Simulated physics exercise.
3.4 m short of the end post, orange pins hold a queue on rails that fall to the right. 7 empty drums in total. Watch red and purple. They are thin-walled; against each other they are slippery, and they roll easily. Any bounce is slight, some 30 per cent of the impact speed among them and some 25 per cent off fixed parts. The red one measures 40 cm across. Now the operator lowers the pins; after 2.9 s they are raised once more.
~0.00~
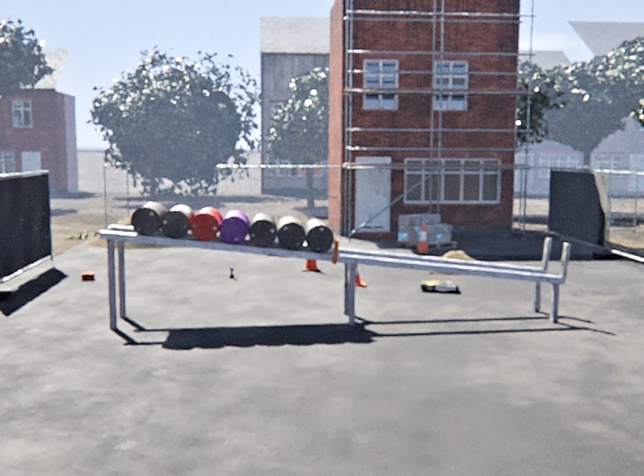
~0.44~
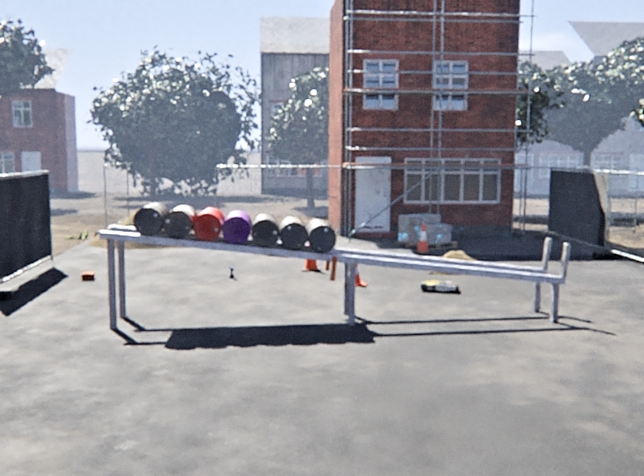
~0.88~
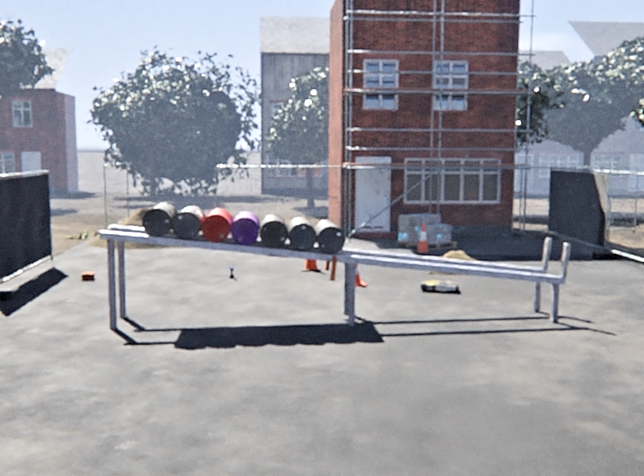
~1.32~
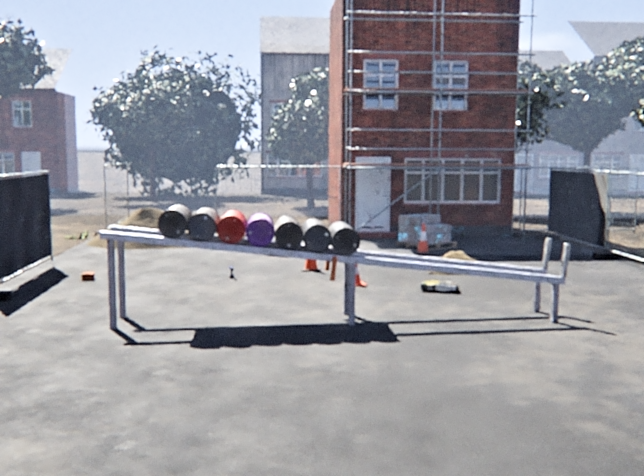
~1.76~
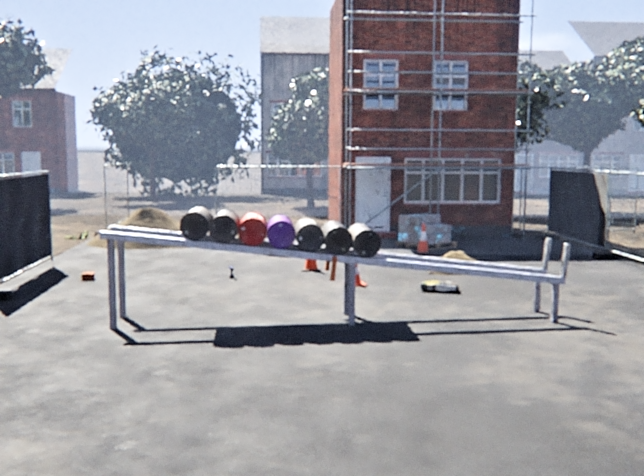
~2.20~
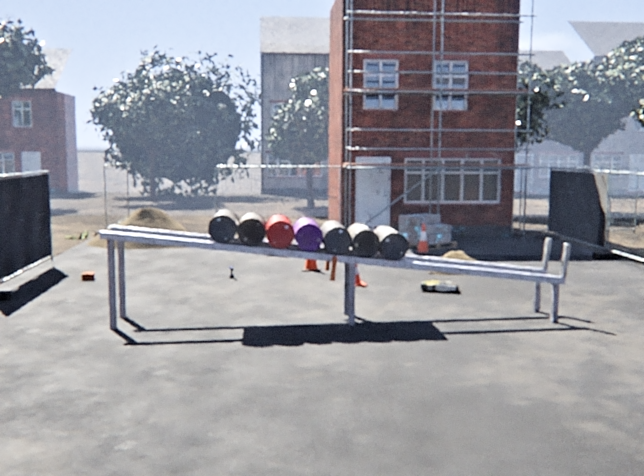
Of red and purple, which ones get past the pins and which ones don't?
Red makes it off, purple makes it off.
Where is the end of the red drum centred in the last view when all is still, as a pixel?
(442, 251), roughly.
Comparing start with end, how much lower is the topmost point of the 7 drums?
Some 20 centimetres.
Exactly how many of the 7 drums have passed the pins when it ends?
I make it 5 exactly.
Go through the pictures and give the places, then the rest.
The first picture shows red (205, 227), purple (234, 230); pins up; the rack falls 6°.
The second picture shows red (207, 227), purple (236, 230); pins down; the first has rolled 5 cm.
The third picture shows red (216, 228), purple (245, 231); pins down; the first has rolled 15 cm.
The fourth picture shows red (231, 230), purple (260, 233); pins down; the first has rolled 35 cm.
The fifth picture shows red (253, 232), purple (282, 235); pins down; the first has rolled 65 cm.
The sixth picture shows red (281, 235), purple (309, 238); pins down; the first has rolled 105 cm.
By 2.4 s, red is on the rails, 60 cm above the pins, rolling right; purple is on the rails, 20 cm above the pins, rolling right; 3 below the pins.
By 2.6 s, red is on the rails, 35 cm above the pins, rolling right; purple is on the rails, 5 cm below the pins, rolling right; 4 below the pins.
By 2.8 s, red is on the rails, 10 cm above the pins, rolling right; purple is on the rails, 30 cm below the pins, rolling right; 4 below the pins.
By 3.0 s, red is on the rails, 15 cm below the pins, rolling right; purple is on the rails, 55 cm below the pins, rolling right; 5 below the pins.
Finally (4.7 s), red is on the rails, 150 cm below the pins; purple is on the rails, 190 cm below the pins; 5 below the pins.
